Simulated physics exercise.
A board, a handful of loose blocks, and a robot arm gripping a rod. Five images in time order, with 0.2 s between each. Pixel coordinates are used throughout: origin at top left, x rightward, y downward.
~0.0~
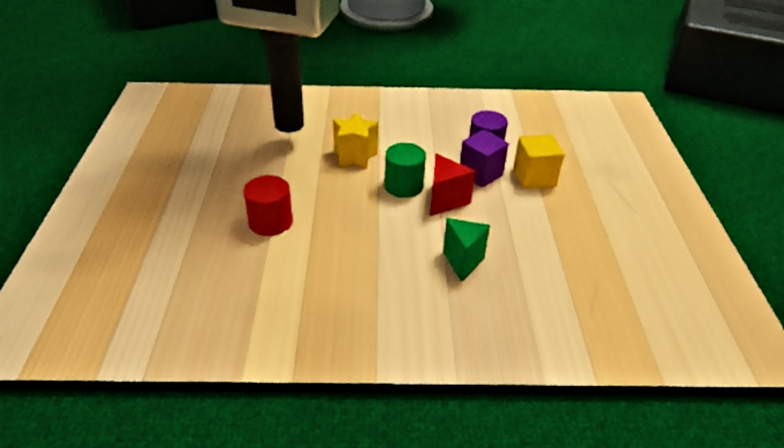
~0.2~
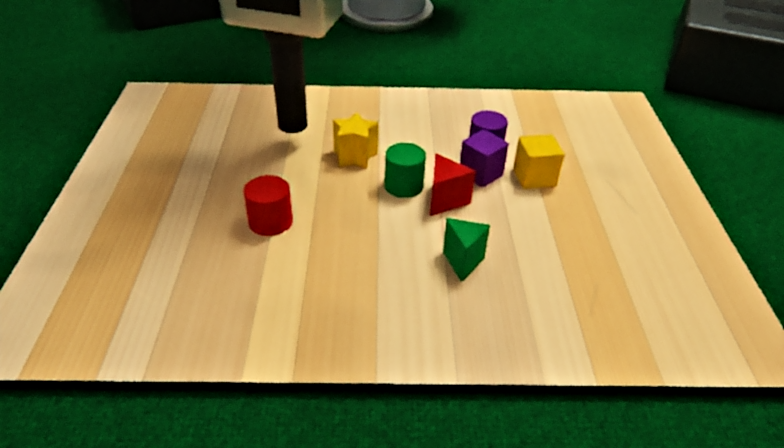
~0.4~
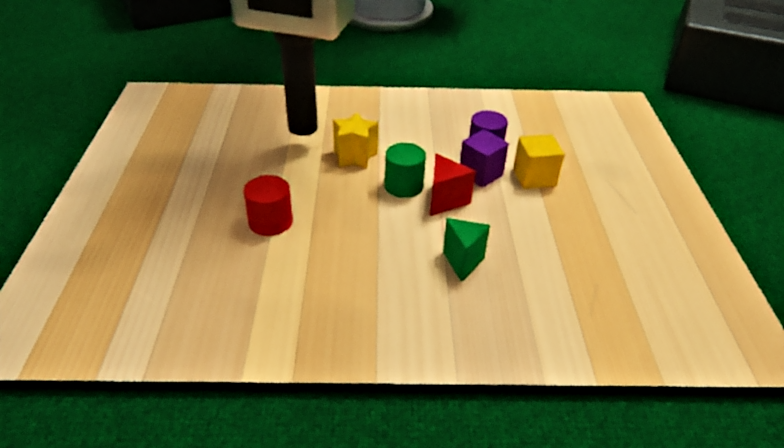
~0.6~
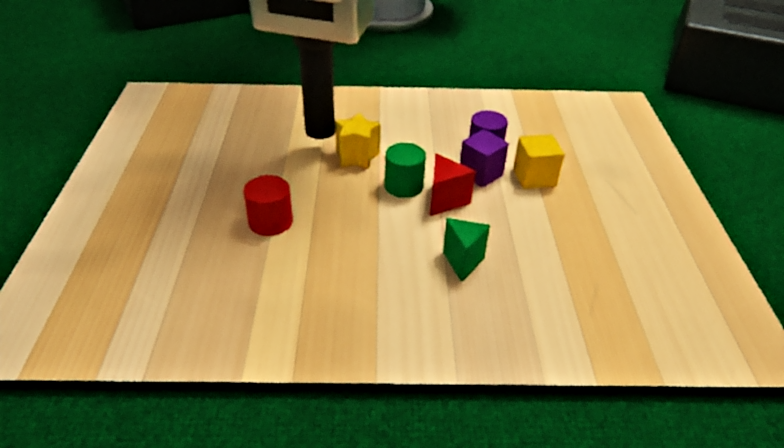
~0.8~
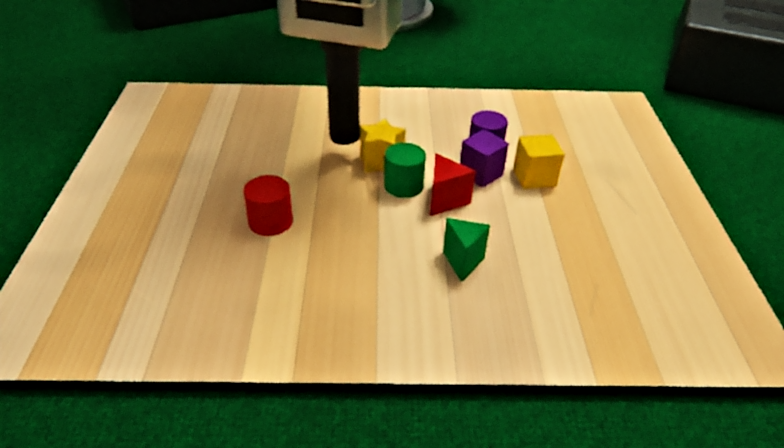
The footage shows a robot arm holding a dark rod above a wooden board scattered with colored blocks; the rod moves slowly right, meets the yellow star-shaped block, and pushes it a short distance right toward the green cylinder.
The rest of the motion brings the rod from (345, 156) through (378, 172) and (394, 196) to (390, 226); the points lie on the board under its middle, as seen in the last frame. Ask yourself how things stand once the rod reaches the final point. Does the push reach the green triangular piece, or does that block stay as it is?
It will be resting on its spot.
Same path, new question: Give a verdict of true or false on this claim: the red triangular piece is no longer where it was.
This is true.
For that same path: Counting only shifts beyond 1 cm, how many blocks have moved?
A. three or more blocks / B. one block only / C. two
Choice A: Three or more blocks.
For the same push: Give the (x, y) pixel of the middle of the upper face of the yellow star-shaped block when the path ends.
The middle of its upper face will lie at (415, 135).
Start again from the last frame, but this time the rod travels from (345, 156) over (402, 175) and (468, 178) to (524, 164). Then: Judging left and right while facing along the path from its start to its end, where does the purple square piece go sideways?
It's going to go left.
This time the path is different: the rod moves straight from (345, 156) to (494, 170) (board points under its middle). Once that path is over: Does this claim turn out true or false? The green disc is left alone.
My answer: False.
On the path given first. One third of the way, rod (378, 153); yellow star-shaped block (407, 133), turned 15° anticlockwise; green disc (414, 156).
Two thirds of the way, rod (395, 177); yellow star-shaped block (413, 135), turned 30° anticlockwise; green disc (434, 168); red triangular piece (471, 174), turned 25° clockwise.
At the end, rod (391, 206); yellow star-shaped block (413, 135), turned 30° anticlockwise; green disc (434, 170); red triangular piece (473, 174), turned 25° clockwise; green triangular piece in place.
